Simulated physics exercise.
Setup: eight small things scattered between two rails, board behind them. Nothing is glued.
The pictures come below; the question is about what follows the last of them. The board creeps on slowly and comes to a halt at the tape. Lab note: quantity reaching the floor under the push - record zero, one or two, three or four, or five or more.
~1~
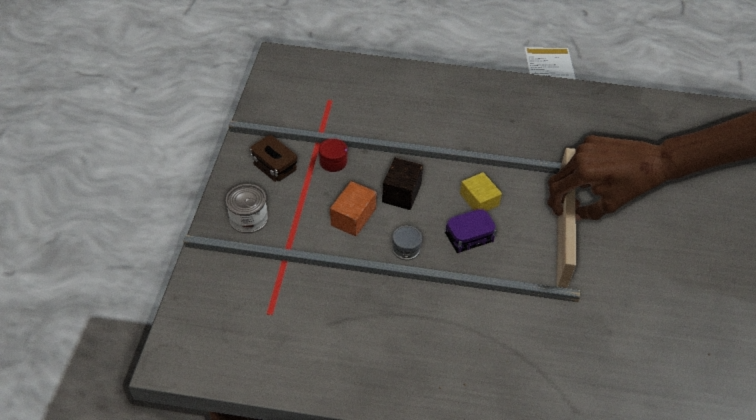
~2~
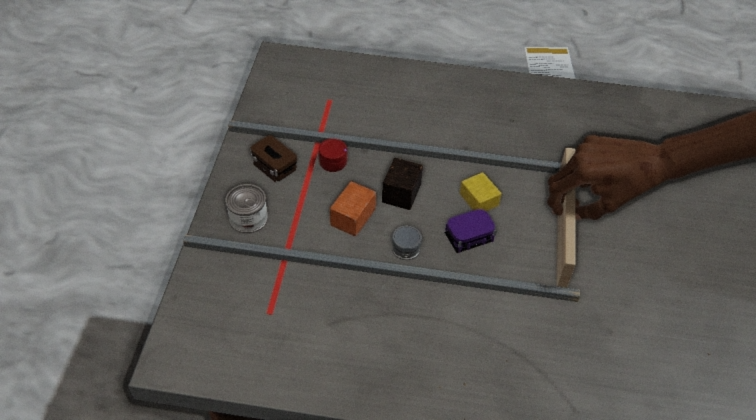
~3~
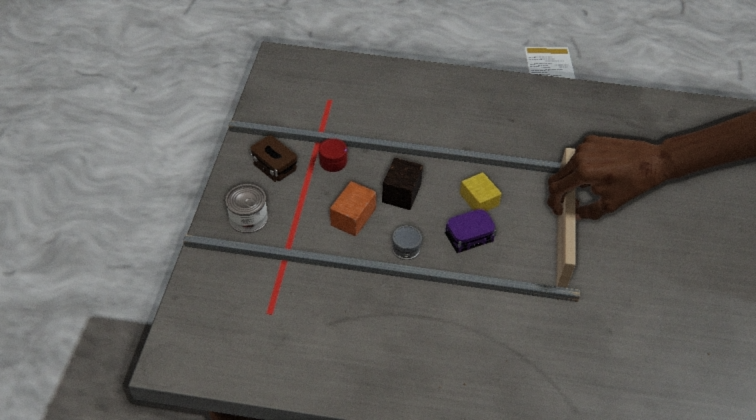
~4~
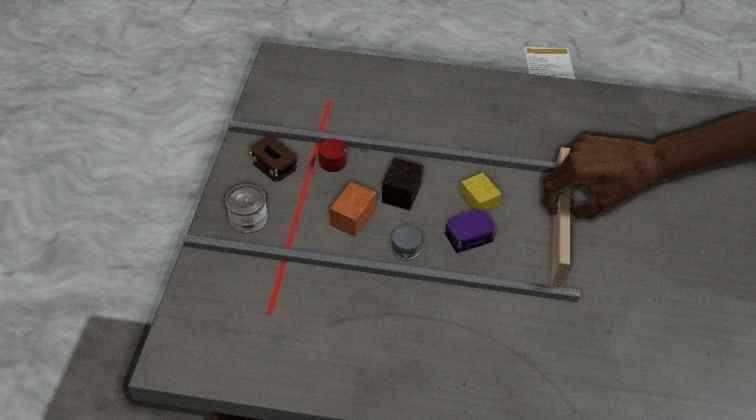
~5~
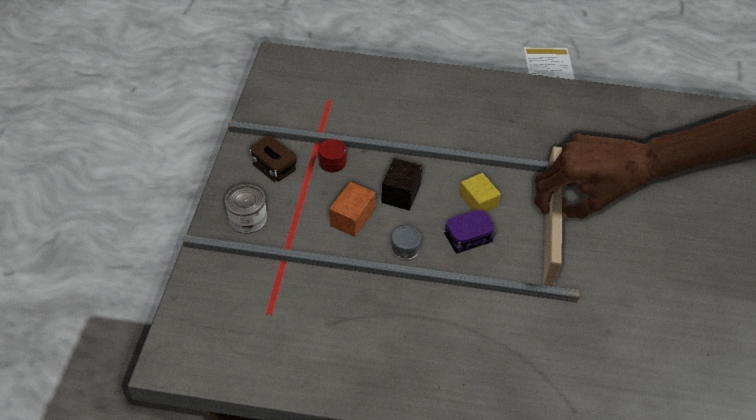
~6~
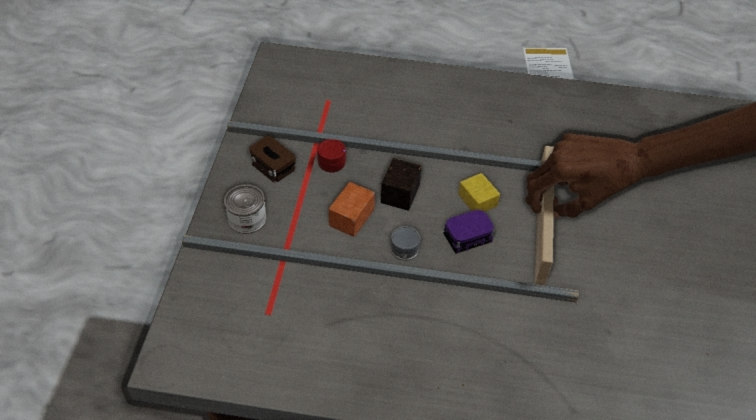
Well, nothing drops off the table this time.
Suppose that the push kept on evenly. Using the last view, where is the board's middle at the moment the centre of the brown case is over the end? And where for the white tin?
I'd put it close to (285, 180), and close to (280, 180) for the other one.
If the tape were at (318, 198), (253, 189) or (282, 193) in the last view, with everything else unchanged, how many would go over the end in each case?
Try by try, 0, 2 and 0.
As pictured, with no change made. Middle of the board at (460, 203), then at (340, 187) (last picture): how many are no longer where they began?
Counting first: 3, next 7.
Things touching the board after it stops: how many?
It is in contact with 3.
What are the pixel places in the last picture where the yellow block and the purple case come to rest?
In order, first (296, 165), then (282, 208).
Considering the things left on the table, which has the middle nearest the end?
It would be the brown case, I'd say.
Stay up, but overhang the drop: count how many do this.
I count 1 overhanging.
Early on, none off yet; white tin at rest near (246, 209); brown case at rest near (273, 160); red lid at rest near (332, 156).
A while later, none off yet; white tin at rest near (246, 209); brown case at rest near (273, 160); red lid at rest near (325, 152).
Finally, the number that fall off is zero.
